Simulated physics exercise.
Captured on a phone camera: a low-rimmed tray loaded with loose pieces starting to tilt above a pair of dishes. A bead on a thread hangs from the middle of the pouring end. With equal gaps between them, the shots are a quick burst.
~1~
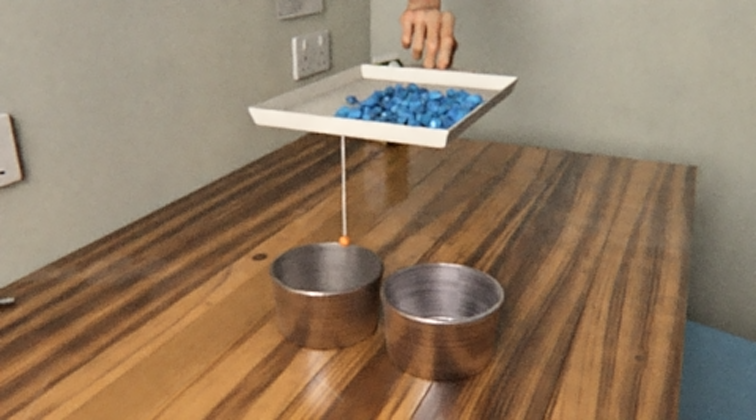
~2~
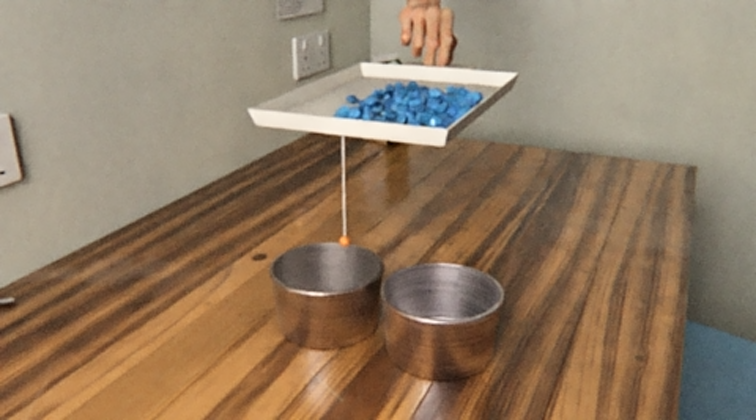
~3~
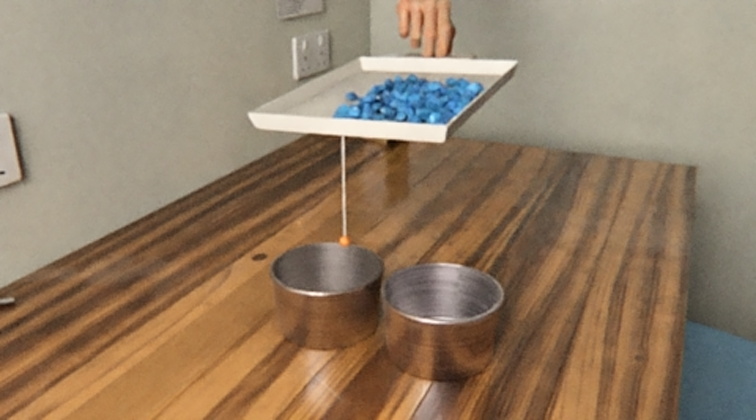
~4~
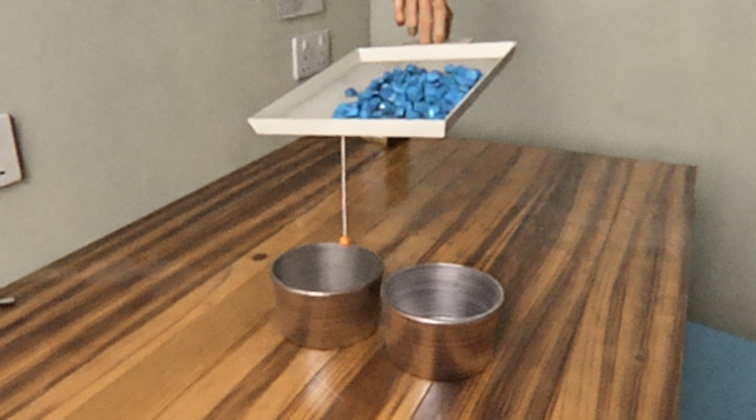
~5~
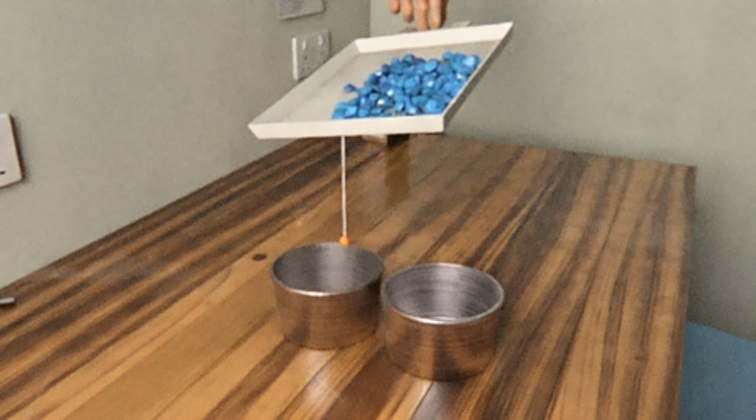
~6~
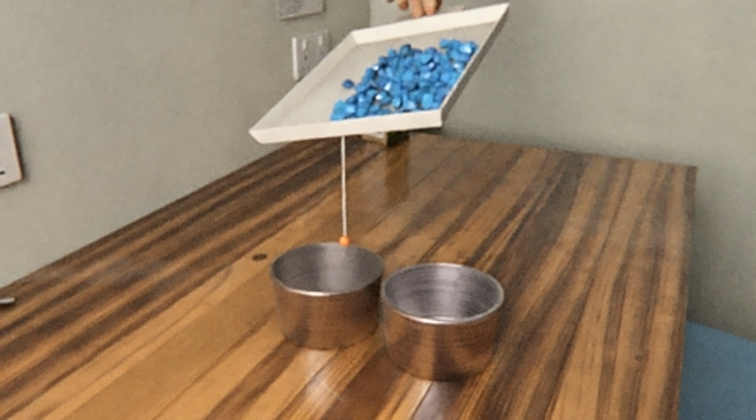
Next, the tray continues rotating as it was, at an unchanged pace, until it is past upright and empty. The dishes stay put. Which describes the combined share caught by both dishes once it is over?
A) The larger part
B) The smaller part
(B) The smaller part.
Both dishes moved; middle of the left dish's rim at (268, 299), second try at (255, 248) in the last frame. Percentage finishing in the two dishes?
First placement: 0 per cent; second placement: 80 per cent.
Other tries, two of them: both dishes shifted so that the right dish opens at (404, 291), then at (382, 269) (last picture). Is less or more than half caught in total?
The dishes end up with the lesser share in the first try and the greater share in the second.
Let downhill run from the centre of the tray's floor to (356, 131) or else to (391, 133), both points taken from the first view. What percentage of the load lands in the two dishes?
In turn, 70 percent and then 90 percent.
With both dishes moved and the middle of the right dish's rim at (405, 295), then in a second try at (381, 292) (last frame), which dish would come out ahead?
Trial one goes to the left of the two, trial two to the left of the two.
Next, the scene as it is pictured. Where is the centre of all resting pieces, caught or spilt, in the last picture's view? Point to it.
(255, 296).
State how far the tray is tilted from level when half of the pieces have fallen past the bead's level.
I'd say close to 90 degrees.
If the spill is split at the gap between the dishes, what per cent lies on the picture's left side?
Looks to be around 100 per cent of the spill.
Soon, tray tipped steeply; most on the tray; a small part in the air.
A while on, tray tipped past a quarter turn; a small part on the tray; about a quarter in the left dish; about half outside both; a small part in the air.
Towards the end, tray tipped past a quarter turn; about a quarter in the left dish; most outside both.
Finally, tray tipped past a quarter turn; none in the right dish; about a quarter in the left dish; most outside both.
